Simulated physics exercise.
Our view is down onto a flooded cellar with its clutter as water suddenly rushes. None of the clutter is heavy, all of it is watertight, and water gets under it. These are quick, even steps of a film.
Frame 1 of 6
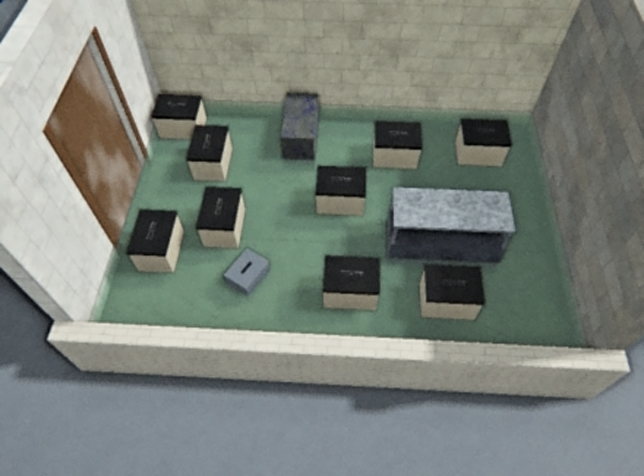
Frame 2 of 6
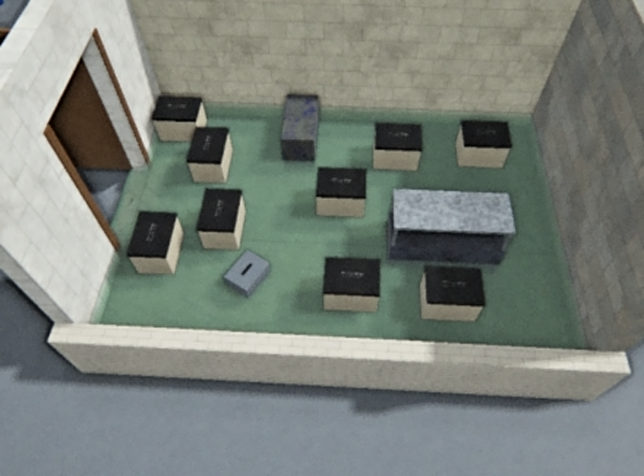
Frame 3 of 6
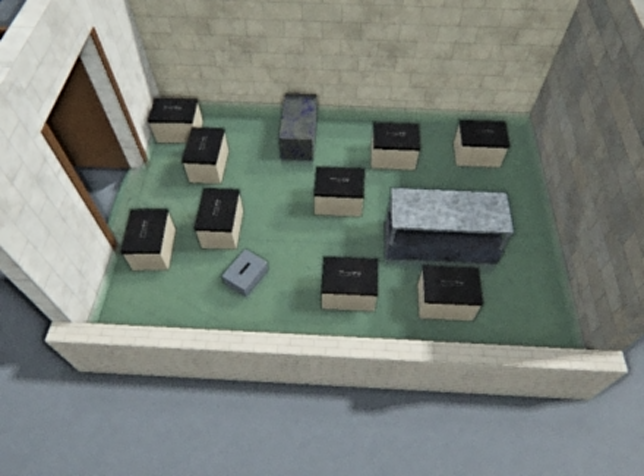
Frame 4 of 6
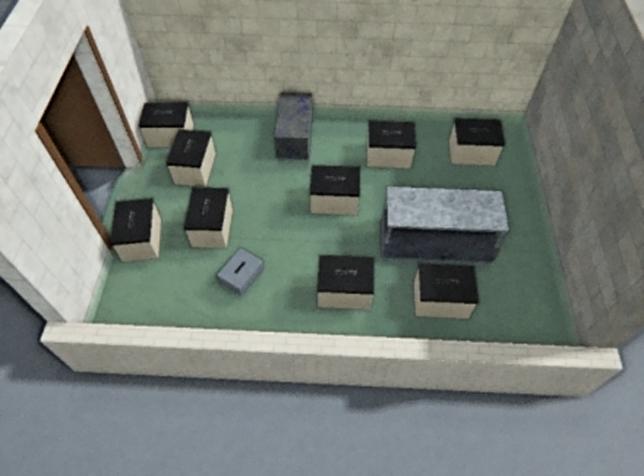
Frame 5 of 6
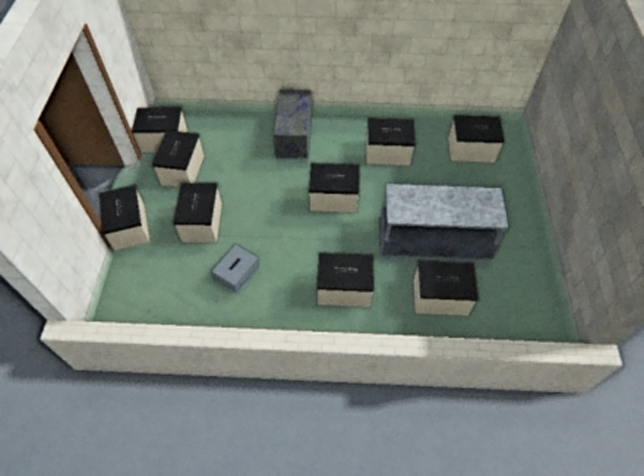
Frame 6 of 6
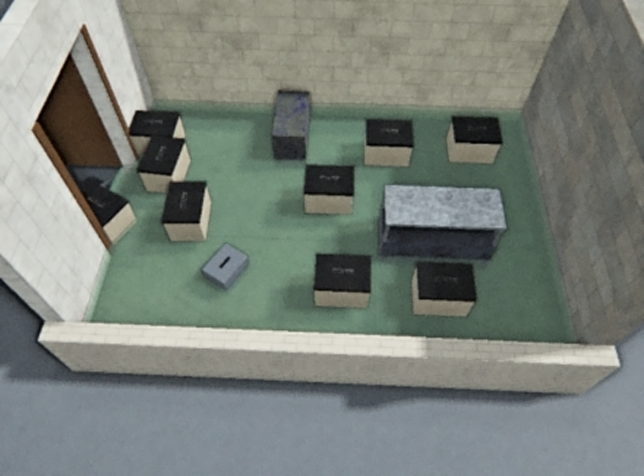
In a walled room with a green floor, the brown door on the left opened, and several of the black-topped boxes nearest it slid left, one moving partly into the doorway.
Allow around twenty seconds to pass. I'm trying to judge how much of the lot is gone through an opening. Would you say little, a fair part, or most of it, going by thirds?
I'd say most of it - two thirds or more.
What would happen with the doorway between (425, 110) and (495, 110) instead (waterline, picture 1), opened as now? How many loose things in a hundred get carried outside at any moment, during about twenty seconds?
Some 30 per cent.
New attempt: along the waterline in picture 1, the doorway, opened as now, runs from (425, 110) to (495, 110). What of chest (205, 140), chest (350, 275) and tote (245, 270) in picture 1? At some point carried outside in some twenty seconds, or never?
In sequence - stays put, stays put, stays put.
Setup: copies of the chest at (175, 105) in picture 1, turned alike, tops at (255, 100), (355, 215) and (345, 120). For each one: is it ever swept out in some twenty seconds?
In turn: Still in, carried outside, washed out.
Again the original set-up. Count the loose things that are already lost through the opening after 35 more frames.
That makes 8.
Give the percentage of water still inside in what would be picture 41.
I make it 50 percent.
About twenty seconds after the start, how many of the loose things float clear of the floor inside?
2.
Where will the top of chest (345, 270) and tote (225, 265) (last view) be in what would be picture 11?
Near (299, 269) and (176, 254).
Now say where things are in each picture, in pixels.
A chest at (152, 231), afloat; a chest at (207, 142), afloat; 0 of 10 have shifted, in the first frame.
A chest at (152, 233) floats; a chest at (208, 144) floats; 0 of 10 have shifted, in the second frame.
A chest at (145, 230), afloat, close to its start; a chest at (203, 144), afloat, close to its start; 1 of 10 have shifted, in the third frame.
A chest at (132, 220) floats, close to its start; a chest at (189, 147), afloat, close to its start; 4 of 10 have shifted, in the fourth frame.
A chest at (119, 208) floats, a stride from its start; a chest at (176, 148), afloat, close to its start; 5 of 10 have shifted, in the fifth frame.
A chest at (96, 202) floats, a stride from its start; a chest at (161, 154), afloat, a stride from its start; 5 of 10 have shifted, in the sixth frame.
A moment on, 2 of 10 are out; 8 afloat.
Next, 6 of 10 are out; 4 afloat.
Later, 8 of 10 are out; 2 afloat.
In the end, 8 of 10 are out; 2 afloat.
